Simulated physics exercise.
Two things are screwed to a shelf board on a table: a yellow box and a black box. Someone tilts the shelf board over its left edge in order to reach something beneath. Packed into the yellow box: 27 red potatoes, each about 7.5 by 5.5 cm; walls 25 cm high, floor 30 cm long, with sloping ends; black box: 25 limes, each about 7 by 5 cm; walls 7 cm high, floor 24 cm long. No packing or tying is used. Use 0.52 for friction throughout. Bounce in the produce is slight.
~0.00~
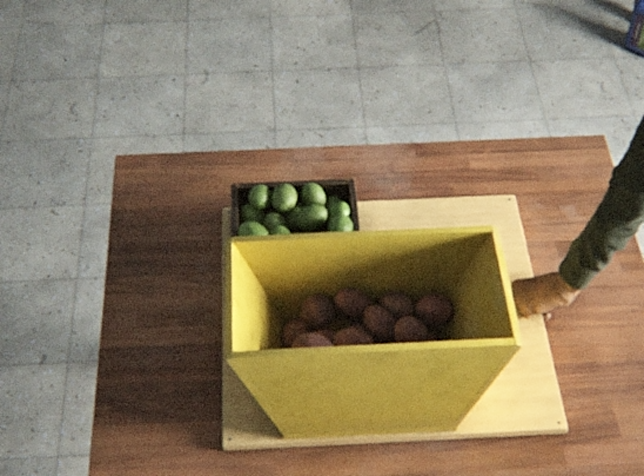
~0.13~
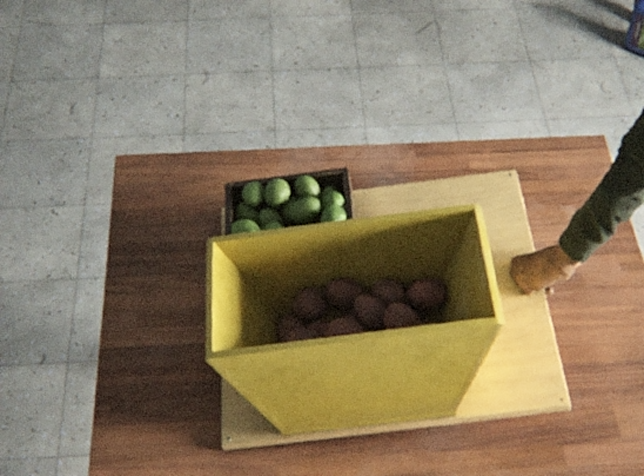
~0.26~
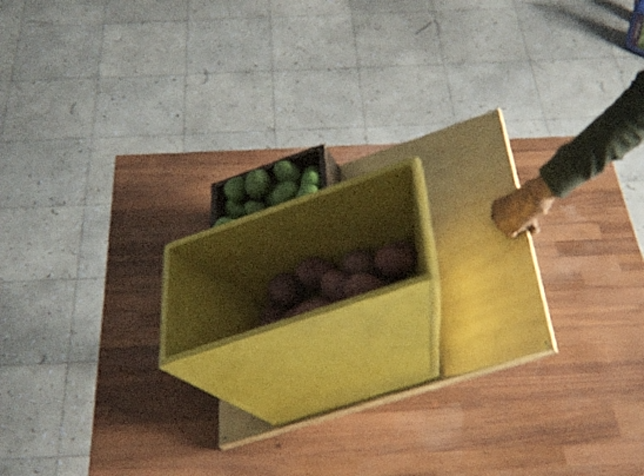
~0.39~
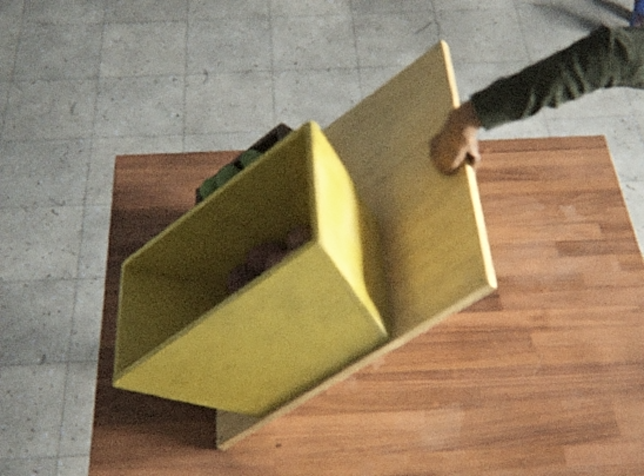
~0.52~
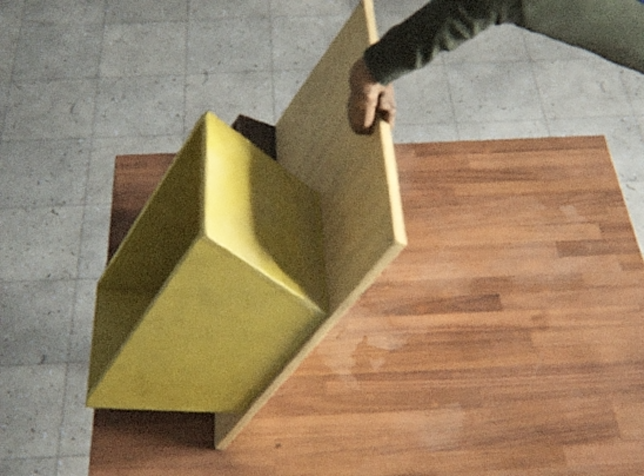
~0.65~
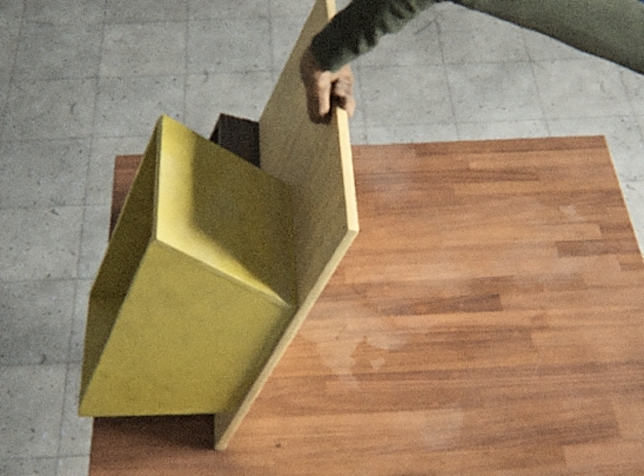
The clip shows a hand raising the right side of a board on a wooden table, steadily tilting a yellow box of red potatoes and a smaller black box of green produce steeply leftward until their contents are hidden from view.
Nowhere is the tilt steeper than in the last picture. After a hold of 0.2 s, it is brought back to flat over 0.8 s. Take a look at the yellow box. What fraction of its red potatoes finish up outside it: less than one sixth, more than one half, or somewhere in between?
Somewhere in between.
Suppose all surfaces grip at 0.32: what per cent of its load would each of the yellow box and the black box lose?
Then the yellow box sheds 30 per cent, while the black box sheds 40 per cent.
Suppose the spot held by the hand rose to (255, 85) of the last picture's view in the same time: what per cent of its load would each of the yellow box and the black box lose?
Yellow box 60 %, black box 60 %.
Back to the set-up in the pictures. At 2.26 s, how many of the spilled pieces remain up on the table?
Near 10, by my count.
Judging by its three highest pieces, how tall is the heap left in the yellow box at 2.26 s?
About 17 cm.
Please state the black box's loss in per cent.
The black box loses 50 percent of its load.
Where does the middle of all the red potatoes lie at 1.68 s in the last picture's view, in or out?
Near (292, 362) in pixels.
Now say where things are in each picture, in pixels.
In the first frame (we follow the rim corner now nearest the camera), yellow box at (233, 355); tilt 0°; nothing out yet.
Yellow box at (213, 355); tilt 7°, in the second frame.
Yellow box at (164, 361); tilt 24°, in the third frame.
Yellow box at (115, 379); tilt 44°, in the fourth frame.
Yellow box at (86, 400); tilt 61°, in the fifth frame.
Yellow box at (78, 410); tilt 68°; 7 out, in the sixth frame.
After 0.91 s, tilt 67°; 4 of 27 out of the yellow box and 11 of 25 out of the black box.
After 1.23 s, tilt 37°; 7 of 27 out of the yellow box and 13 of 25 out of the black box.
After 1.68 s, tilt 0°; 7 of 27 out of the yellow box and 13 of 25 out of the black box.
Outcome (at 2.26 s), 7 of 27 out of the yellow box and 13 of 25 out of the black box. Asked share, 7 of 27, 26 per cent.
